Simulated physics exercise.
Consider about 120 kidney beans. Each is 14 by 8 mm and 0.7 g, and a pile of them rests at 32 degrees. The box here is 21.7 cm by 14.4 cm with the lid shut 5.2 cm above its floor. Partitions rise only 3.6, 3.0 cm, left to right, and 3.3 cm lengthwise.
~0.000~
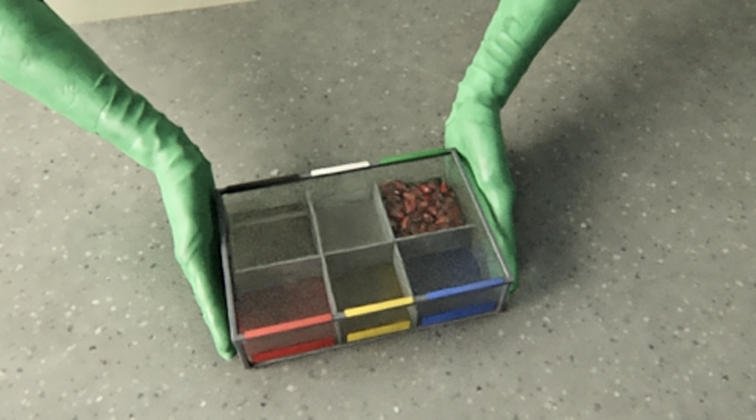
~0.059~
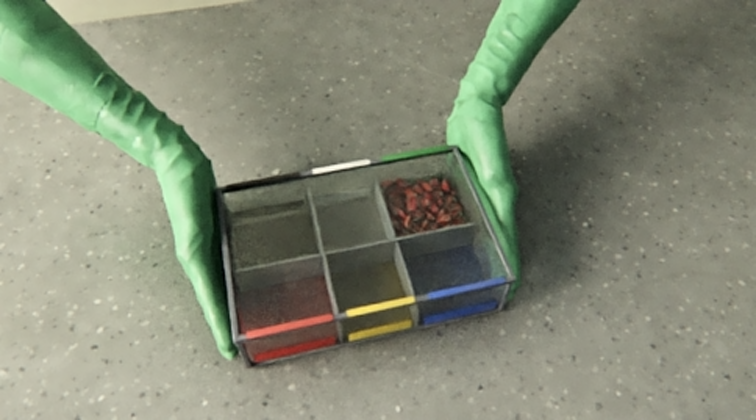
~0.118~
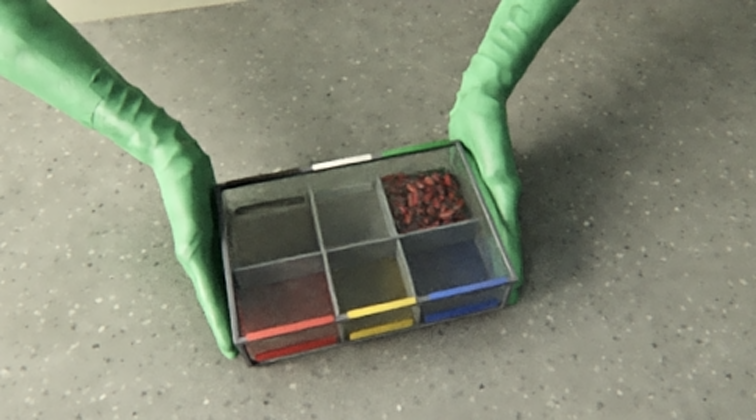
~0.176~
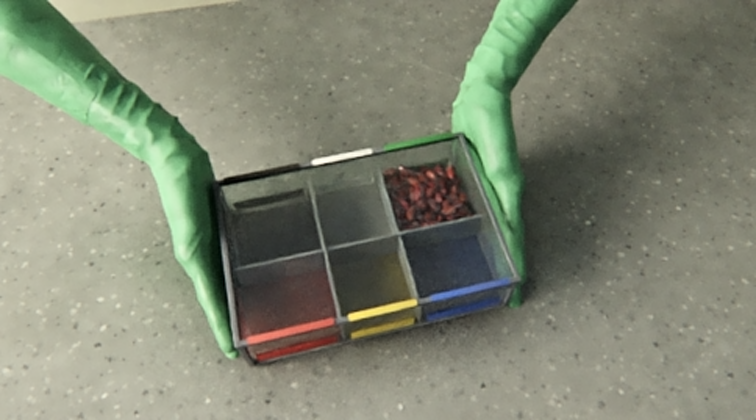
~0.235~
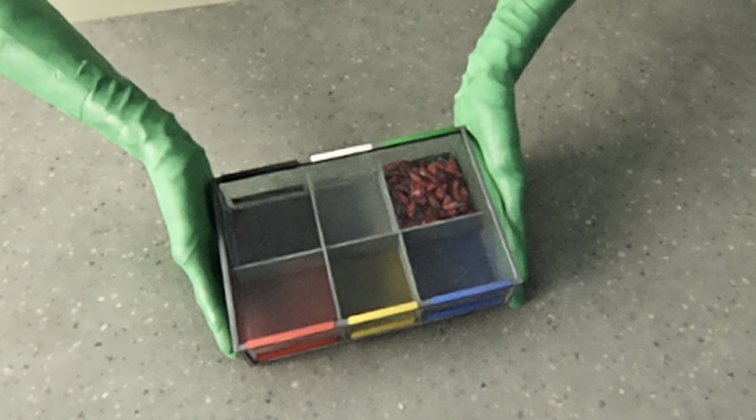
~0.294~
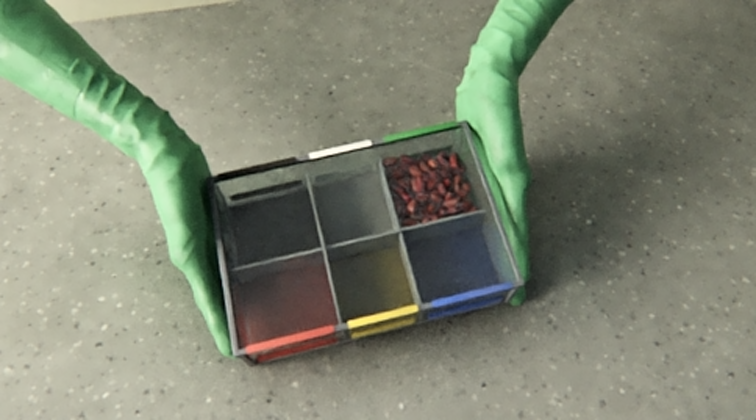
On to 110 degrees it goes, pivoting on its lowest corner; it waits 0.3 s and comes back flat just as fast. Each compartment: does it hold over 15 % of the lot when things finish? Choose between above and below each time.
Red: Below, blue: Above, green: Below, yellow: Above, white: Below, black: Below.
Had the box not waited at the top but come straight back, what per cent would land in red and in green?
In per cent: Red 10; green 5.
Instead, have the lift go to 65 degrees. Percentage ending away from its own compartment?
15 percent.
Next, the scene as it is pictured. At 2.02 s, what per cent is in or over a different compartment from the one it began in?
Some 90 per cent.
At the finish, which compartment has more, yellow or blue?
Yellow comes out ahead.
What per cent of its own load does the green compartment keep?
I'd put it at roughly 0 per cent.
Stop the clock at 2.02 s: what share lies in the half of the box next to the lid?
Close to 80 in a hundred.
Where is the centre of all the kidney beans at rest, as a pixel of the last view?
Close to pixel (392, 306).
Then, at 2.02 s, tilt 110 degrees; red 5 %, blue 30 %, green 10 %, yellow 50 %.
Then, at 3.18 s, tilt 55 degrees; red 10 %, blue 35 %, yellow 60 %.
After 4.29 s, tilt 0 degrees; red 10 %, blue 35 %, yellow 60 %.
By 4.9 s all is still; red 10 %, blue 35 %, green 0 %, yellow 60 %, white 0 %, black 0 %.
